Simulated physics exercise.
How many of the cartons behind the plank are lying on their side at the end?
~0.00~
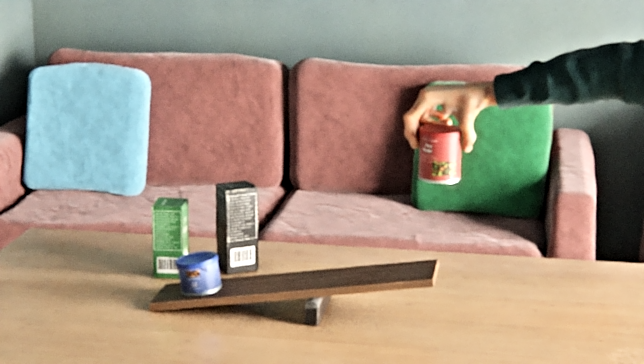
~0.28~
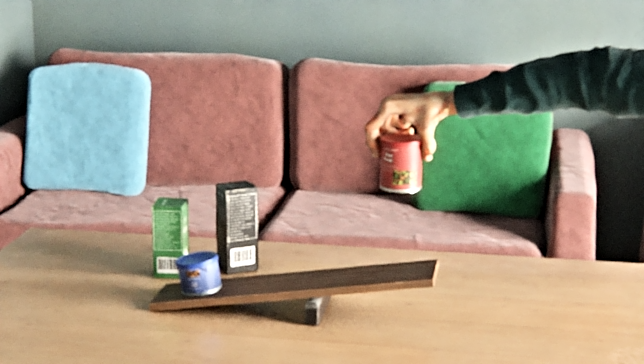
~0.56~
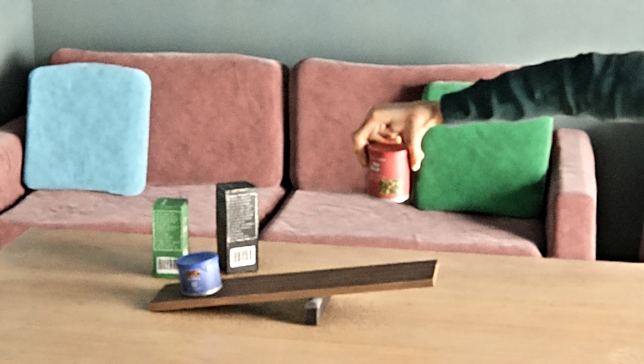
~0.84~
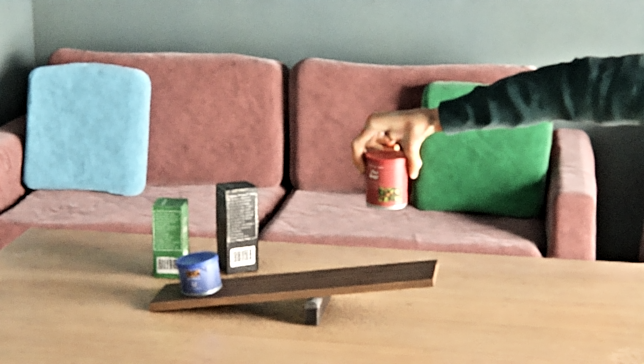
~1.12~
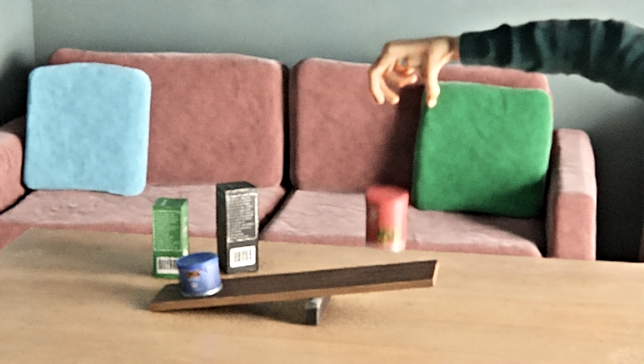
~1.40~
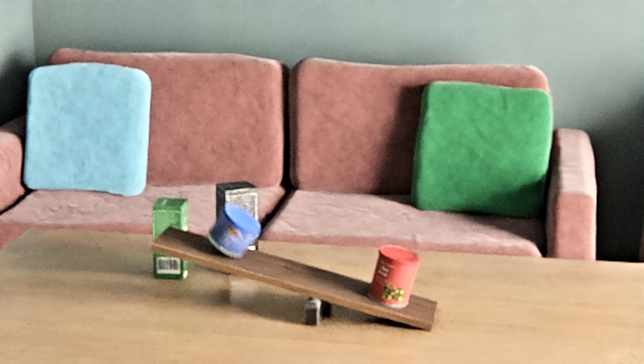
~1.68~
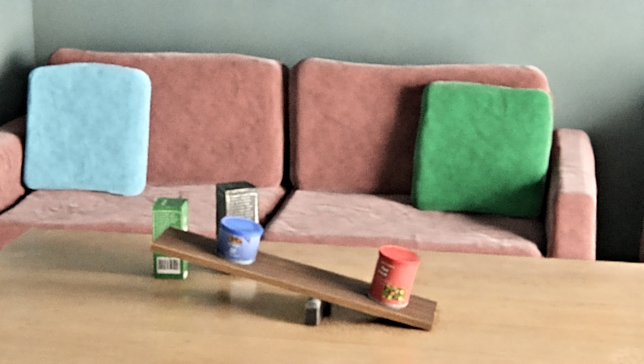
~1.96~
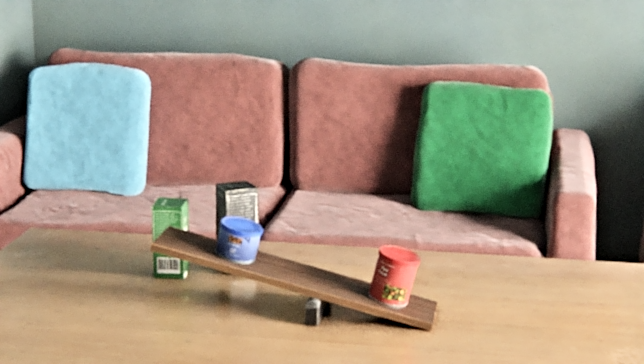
None of them are. The green carton and the black carton are both still standing upright behind the plank.
